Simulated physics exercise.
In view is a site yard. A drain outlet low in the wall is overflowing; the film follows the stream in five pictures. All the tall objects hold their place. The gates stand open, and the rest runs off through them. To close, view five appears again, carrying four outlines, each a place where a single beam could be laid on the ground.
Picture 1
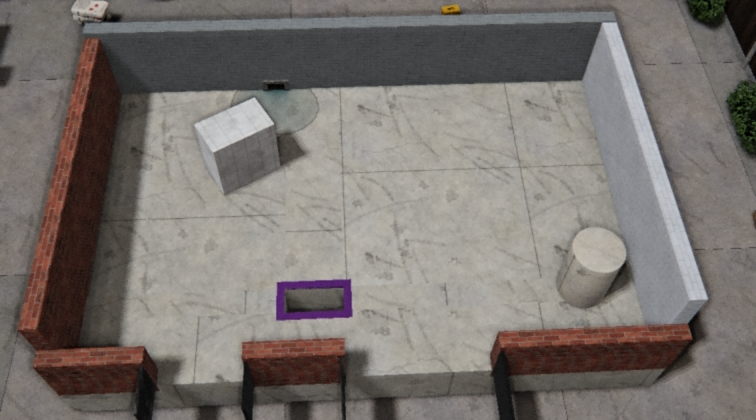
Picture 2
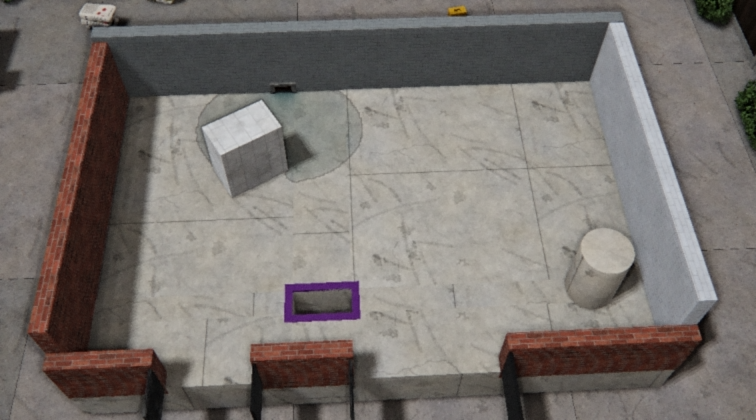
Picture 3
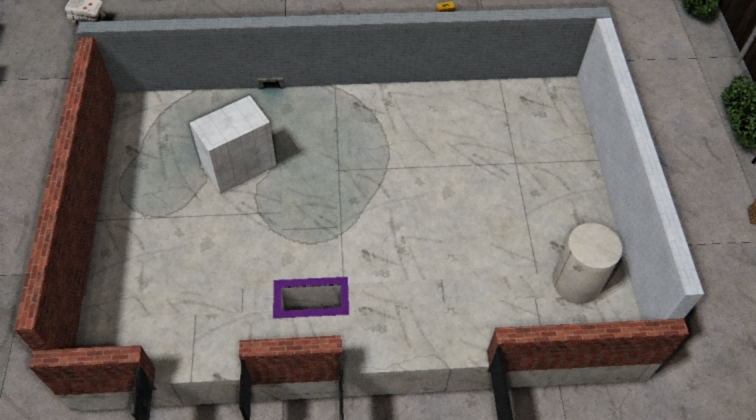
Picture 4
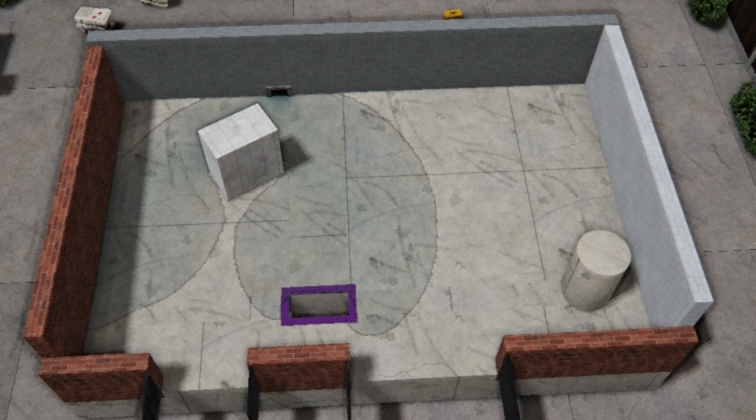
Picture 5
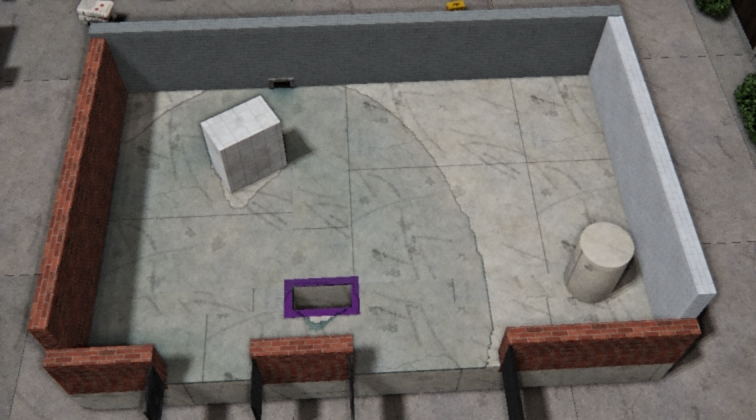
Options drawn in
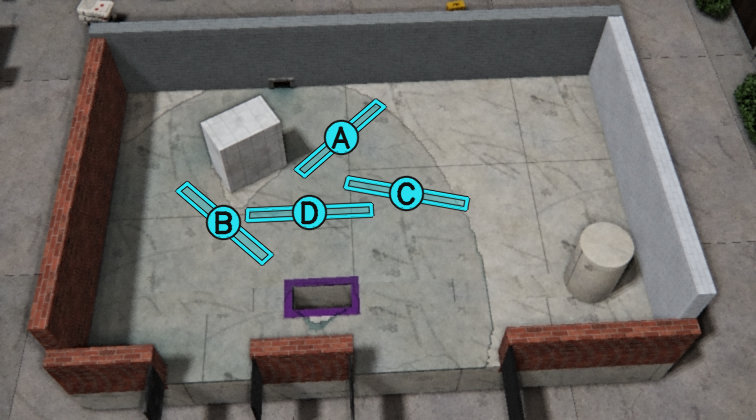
Water spread from a small opening in the back wall across a walled yard, flowed around both sides of a pale block, reached the purple-edged gully, and then covered much of the left side and middle.
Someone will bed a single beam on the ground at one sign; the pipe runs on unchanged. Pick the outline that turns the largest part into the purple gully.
B beats the others.
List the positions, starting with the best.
The order is B, C, A, D.
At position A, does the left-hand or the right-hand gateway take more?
The left one.
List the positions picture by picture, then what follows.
Outfall at (276, 85); purple gully at (314, 300); open gate at (204, 368); open gate at (418, 358); water covers 3 % of the ground and shows as far out as (290, 129); purple gully still dry.
Water covers 10 % of the ground and shows as far out as (325, 167); purple gully still dry.
Water covers 20 % of the ground and shows as far out as (123, 194); purple gully still dry.
Water covers 37 % of the ground and shows as far out as (96, 309); purple gully taking water.
53 % of the ground is wet; purple gully taking water.
On the marked copy, A from (300, 172) to (379, 103); B from (182, 187) to (266, 258); C from (347, 182) to (466, 203); D from (247, 215) to (371, 209).
For position A, about 13 % of the stream runs into the purple gully, about 86 % out by the gates.
For position B, about 30 % of the stream runs into the purple gully, about 69 % out by the gates.
For position C, about 19 % of the stream runs into the purple gully, about 80 % out by the gates.
For position D, about 4 % of the stream runs into the purple gully, about 95 % out by the gates.
